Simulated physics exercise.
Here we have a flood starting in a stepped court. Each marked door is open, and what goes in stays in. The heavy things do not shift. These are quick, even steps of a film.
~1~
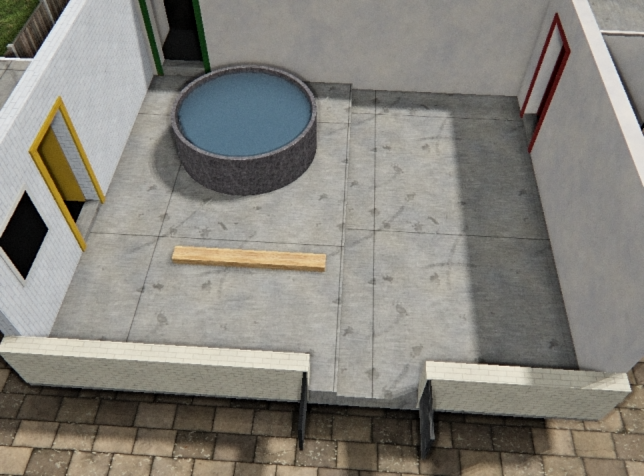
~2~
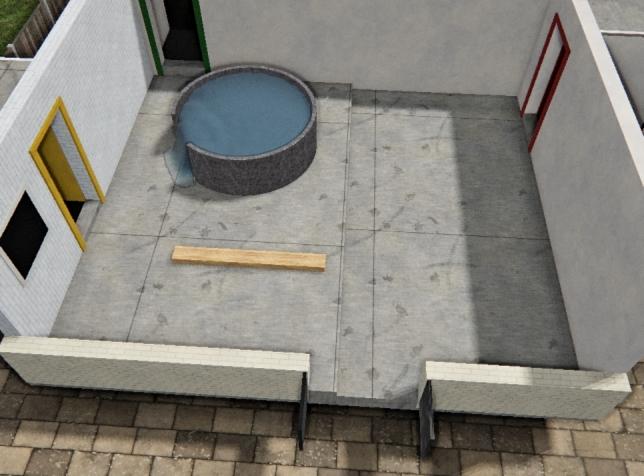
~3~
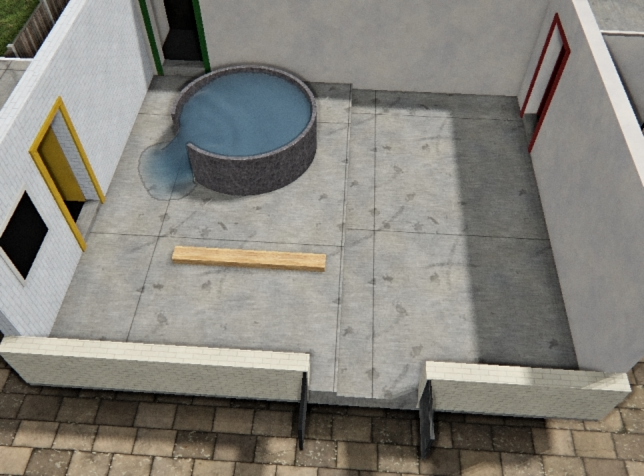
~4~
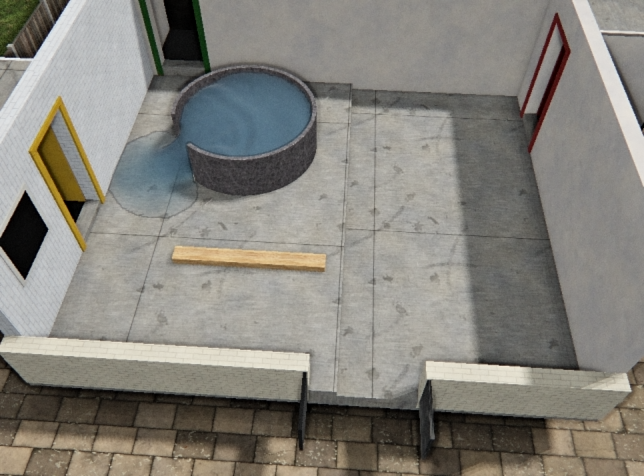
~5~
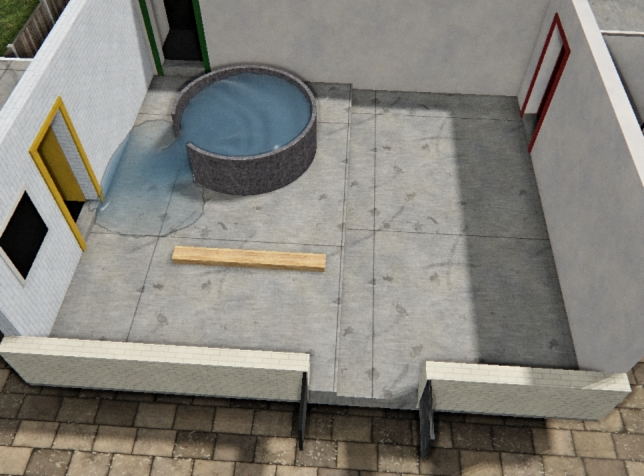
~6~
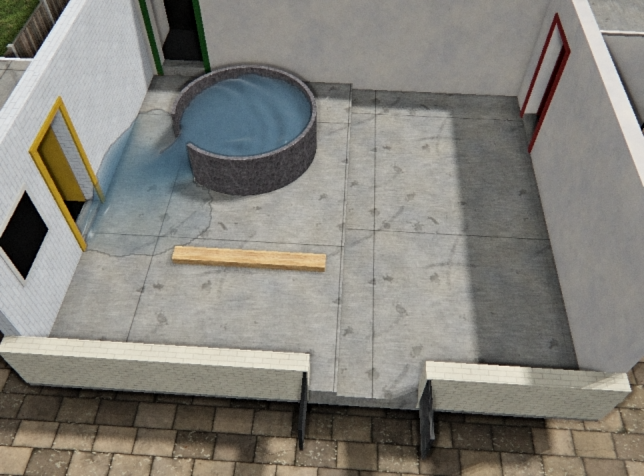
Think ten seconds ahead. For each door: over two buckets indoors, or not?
In the end: The yellow door takes more than that; the red door stays under that; the green door stays under that.
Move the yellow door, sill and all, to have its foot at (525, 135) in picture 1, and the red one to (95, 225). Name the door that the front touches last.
The door marked yellow.
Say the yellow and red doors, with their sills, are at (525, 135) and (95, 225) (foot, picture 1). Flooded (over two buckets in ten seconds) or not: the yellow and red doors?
My reading: The yellow one takes less; the red one goes over.
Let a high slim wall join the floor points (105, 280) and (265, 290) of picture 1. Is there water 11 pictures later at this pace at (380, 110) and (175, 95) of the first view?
In turn: Free of water, wet.
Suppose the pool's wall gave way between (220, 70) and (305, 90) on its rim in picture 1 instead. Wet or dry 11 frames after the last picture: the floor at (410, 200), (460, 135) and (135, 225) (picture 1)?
In that order: Free of water, covered, no water.
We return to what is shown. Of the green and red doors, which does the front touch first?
That is the green one.
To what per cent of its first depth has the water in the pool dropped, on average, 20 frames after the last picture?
Close to 48 %.
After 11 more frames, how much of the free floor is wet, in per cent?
Near 25 in a hundred.
A moment on, water covers 15 % of the floor; the yellow door over two buckets in, the red door not reached, the green door not reached.
Next, water covers 25 % of the floor; the yellow door over two buckets in, the red door not reached, the green door wet at the sill, nothing in.
Then, water covers 40 % of the floor; the yellow door far over two buckets in, the red door not reached, the green door wet at the sill, nothing in.
Later, water covers 70 % of the floor; the yellow door far over two buckets in, the red door not reached, the green door under two buckets in.
In the end, water covers 85 % of the floor; the yellow door far over two buckets in, the red door wet at the sill, nothing in, the green door under two buckets in.
